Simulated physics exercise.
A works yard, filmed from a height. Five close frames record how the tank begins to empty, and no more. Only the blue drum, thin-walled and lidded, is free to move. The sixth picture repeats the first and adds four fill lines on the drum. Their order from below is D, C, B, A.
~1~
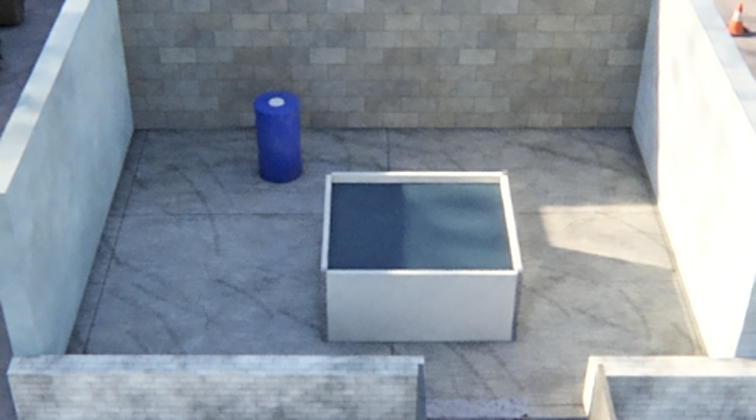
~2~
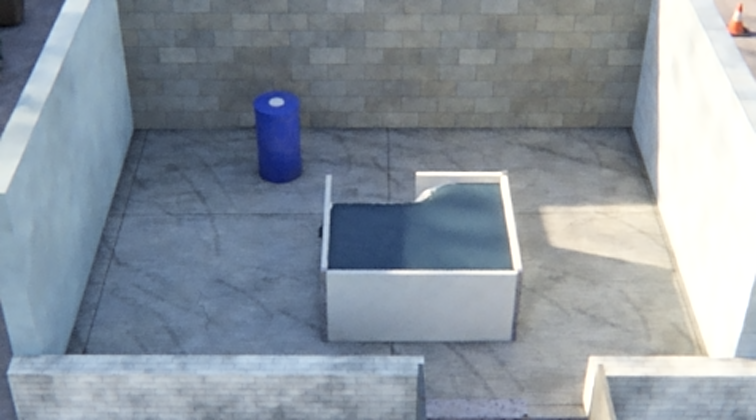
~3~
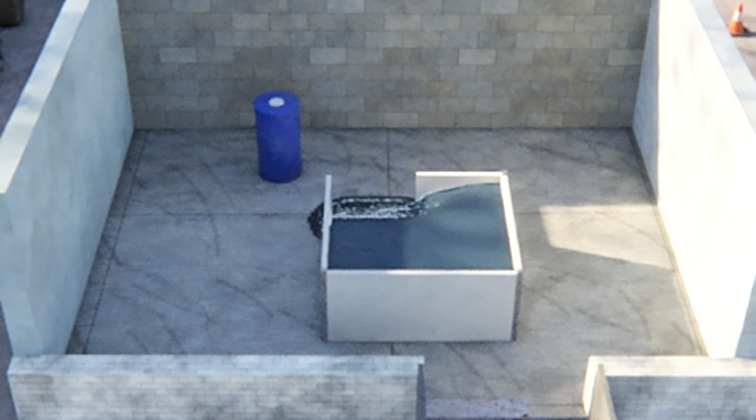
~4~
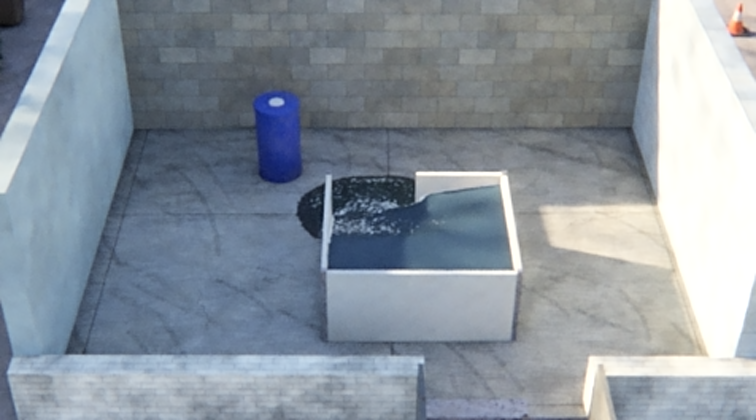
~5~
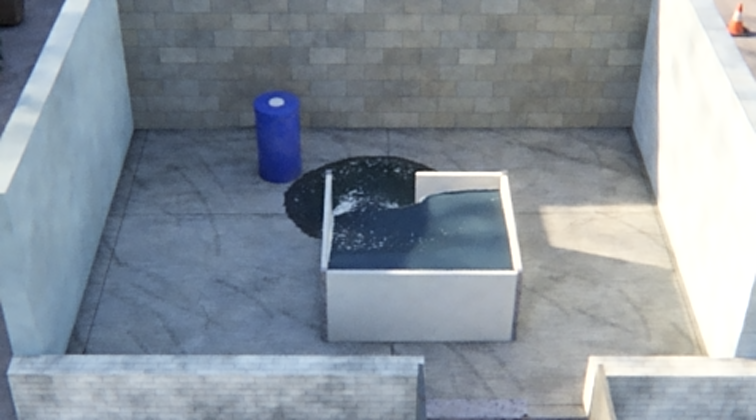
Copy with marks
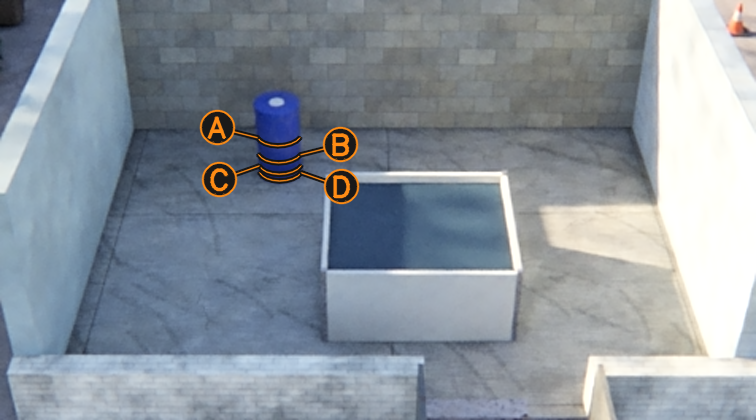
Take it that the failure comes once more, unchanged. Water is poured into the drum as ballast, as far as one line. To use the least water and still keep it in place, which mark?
Use line A.
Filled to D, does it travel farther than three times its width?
Yes.
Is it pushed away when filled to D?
Yes, that goes wrong.
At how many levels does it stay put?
One.
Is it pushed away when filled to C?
Yes.
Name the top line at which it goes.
It is B.
On the marked copy, A at (277, 145); B at (278, 162); C at (279, 174); D at (279, 180); from the bottom up D, C, B, A.
For line A, it does not move.
For line B, it is pushed about its own width away.
For line C, it is pushed about 5 times its own width away.
For line D, it is pushed about 6 times its own width away.
